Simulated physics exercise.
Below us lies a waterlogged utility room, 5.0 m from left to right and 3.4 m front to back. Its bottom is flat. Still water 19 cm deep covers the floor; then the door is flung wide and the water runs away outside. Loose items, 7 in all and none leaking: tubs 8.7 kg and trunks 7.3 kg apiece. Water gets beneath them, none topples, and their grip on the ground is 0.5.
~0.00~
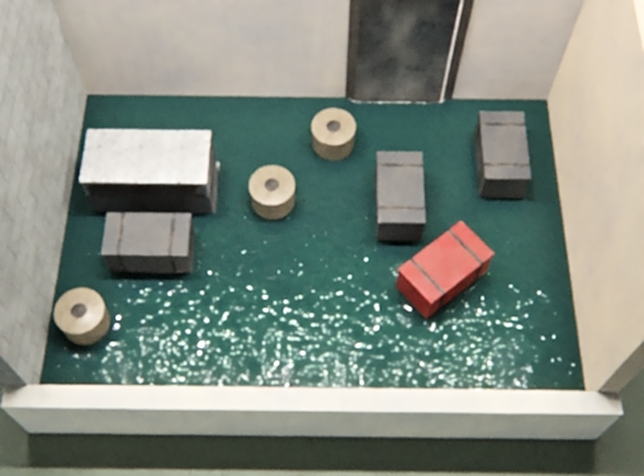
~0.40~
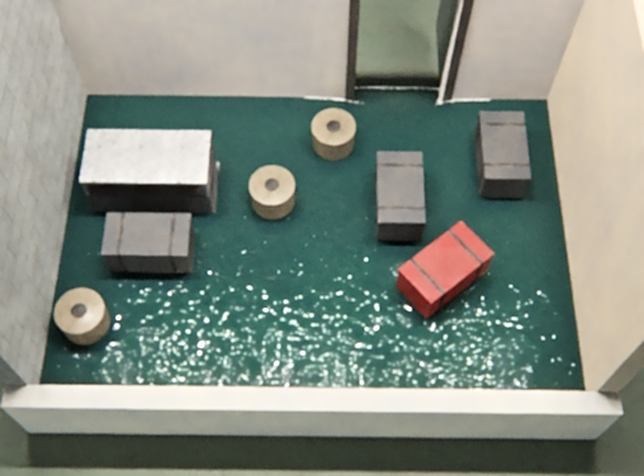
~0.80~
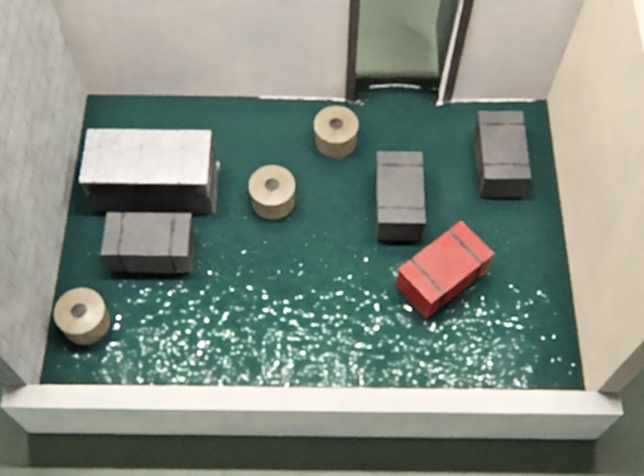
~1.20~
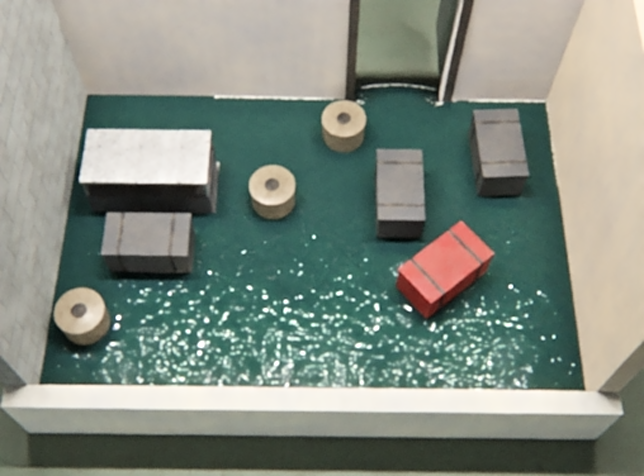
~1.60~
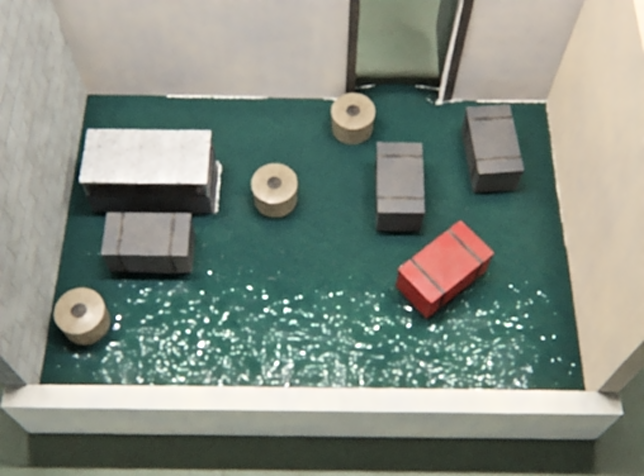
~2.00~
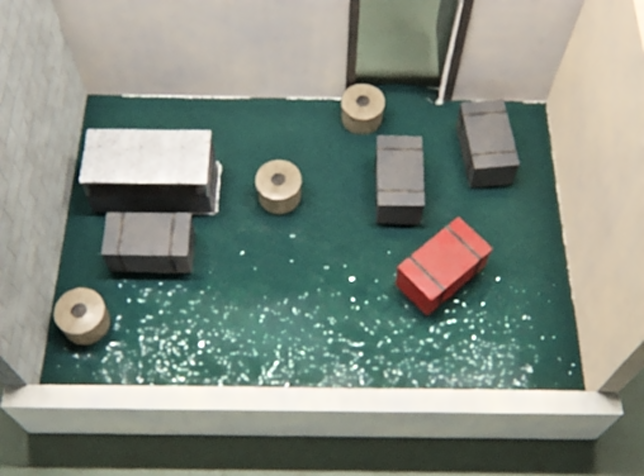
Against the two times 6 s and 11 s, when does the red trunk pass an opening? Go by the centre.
It leaves after the second time or never.
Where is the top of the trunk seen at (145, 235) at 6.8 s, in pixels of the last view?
Around (184, 228).
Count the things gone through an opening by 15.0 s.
I count 4.
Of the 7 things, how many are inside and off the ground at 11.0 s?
3 of them.
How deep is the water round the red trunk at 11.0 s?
Roughly 13 cm.
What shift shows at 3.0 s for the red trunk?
About 20 cm.
After 3.0 s the red trunk is near (445, 244), 0.2 m from its start, afloat; 1 of 7 are out; 6 afloat.
After 6.8 s the red trunk is near (457, 217), 0.5 m from its start, afloat; 2 of 7 are out; 5 afloat.
After 11.0 s the red trunk is near (444, 178), 0.9 m from its start, afloat; 4 of 7 are out; 3 afloat.
After 15.0 s the red trunk is near (438, 122), 1.6 m from its start, afloat; 4 of 7 are out; 3 afloat.
